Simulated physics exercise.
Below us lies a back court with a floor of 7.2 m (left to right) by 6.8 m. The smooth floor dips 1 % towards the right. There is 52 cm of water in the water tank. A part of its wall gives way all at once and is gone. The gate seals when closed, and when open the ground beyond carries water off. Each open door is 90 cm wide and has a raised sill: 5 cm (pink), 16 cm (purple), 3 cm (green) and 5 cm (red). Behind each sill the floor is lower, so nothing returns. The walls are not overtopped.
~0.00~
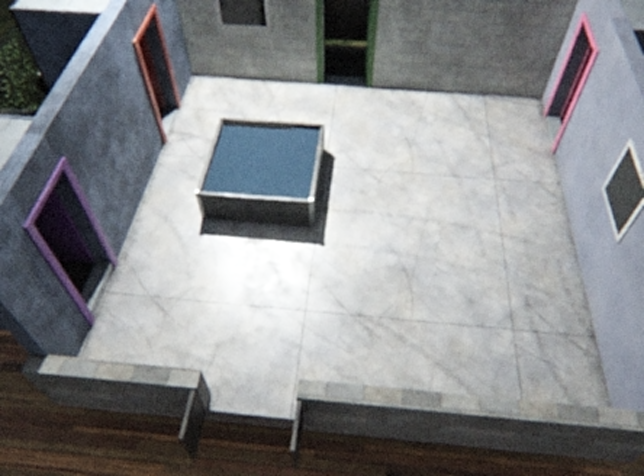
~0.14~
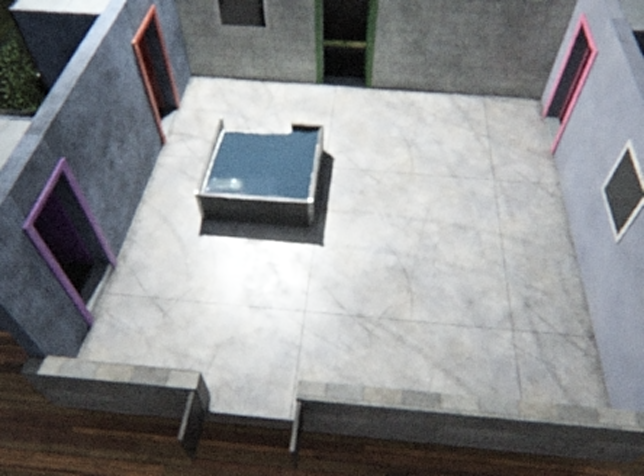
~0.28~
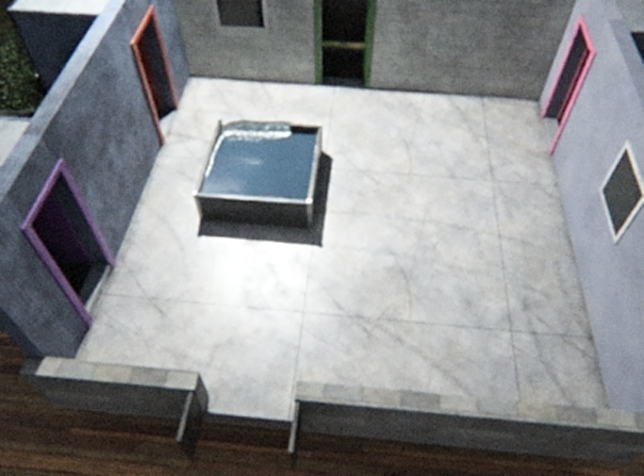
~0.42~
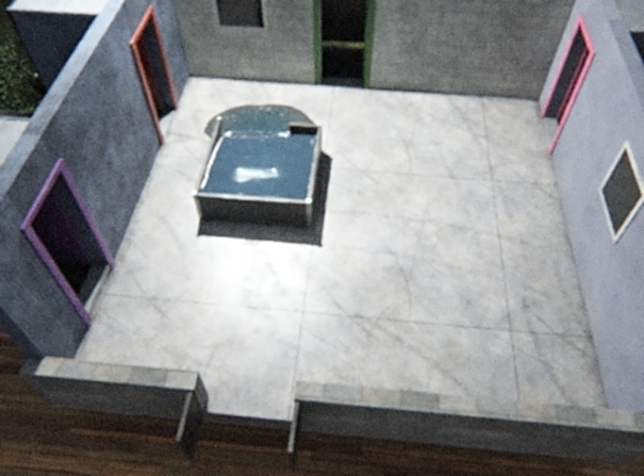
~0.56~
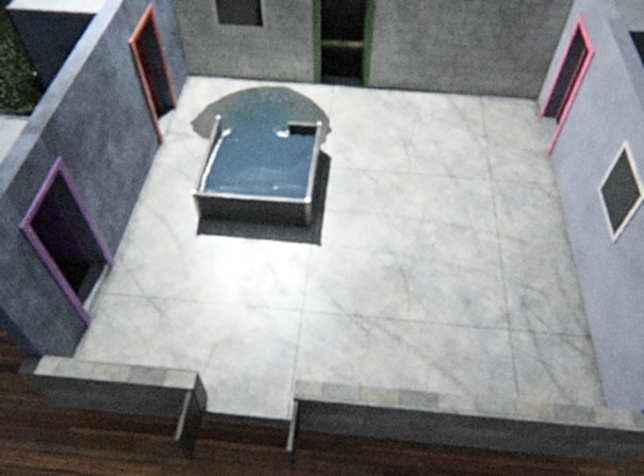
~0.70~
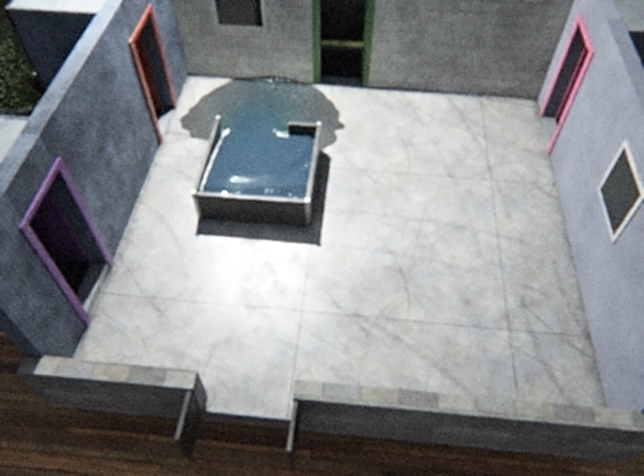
Water pours from the far side of a tank and spreads across the pale floor.
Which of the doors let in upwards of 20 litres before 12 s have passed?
The water let in: At the pink door it goes over the limit; at the purple door it keeps below the limit; at the green door it exceeds the limit; at the red door it goes over the limit.
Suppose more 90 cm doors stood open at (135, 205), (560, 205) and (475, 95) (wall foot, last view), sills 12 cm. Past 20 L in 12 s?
In that order: Below, below, below.
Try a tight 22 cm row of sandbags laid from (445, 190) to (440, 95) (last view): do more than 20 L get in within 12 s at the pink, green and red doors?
Against that limit: Pink not over, green past it, red past it.
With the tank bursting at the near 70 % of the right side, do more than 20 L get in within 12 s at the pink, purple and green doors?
Against that limit: Pink past it, purple not over, green not over.
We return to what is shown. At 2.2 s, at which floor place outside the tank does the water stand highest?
Near (214, 80).
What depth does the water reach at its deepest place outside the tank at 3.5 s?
Up to some 18 cm.
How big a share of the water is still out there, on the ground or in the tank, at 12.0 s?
Roughly 84 in a hundred.
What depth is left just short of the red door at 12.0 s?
About 2.5 cm.
After 1.4 s water covers 15 % of the floor and is deepest (30 cm) near (265, 84); pink door not reached, purple door not reached, green door 9 cm at the sill, 5 L in, red door 2 cm at the sill, 0 L in.
After 2.2 s water covers 15 % of the floor and is deepest (33 cm) near (214, 80); pink door not reached, purple door not reached, green door 11 cm at the sill, 29 L in, red door 6 cm at the sill, 0 L in.
After 3.5 s water covers 30 % of the floor and is deepest (18 cm) near (197, 79); pink door not reached, purple door not reached, green door 8 cm at the sill, 60 L in, red door 9 cm at the sill, 14 L in.
After 7.0 s water covers 55 % of the floor and is deepest (10 cm) near (524, 113); pink door 10 cm at the sill, 41 L in, purple door 3 cm at the sill, 0 L in, green door 5 cm at the sill, 98 L in, red door 7 cm at the sill, 41 L in.
After 12.0 s water covers 80 % of the floor and is deepest (7 cm) near (528, 424); pink door 7 cm at the sill, 72 L in, purple door 2 cm at the sill, 0 L in, green door 3 cm at the sill, 109 L in, red door 2 cm at the sill, 43 L in.
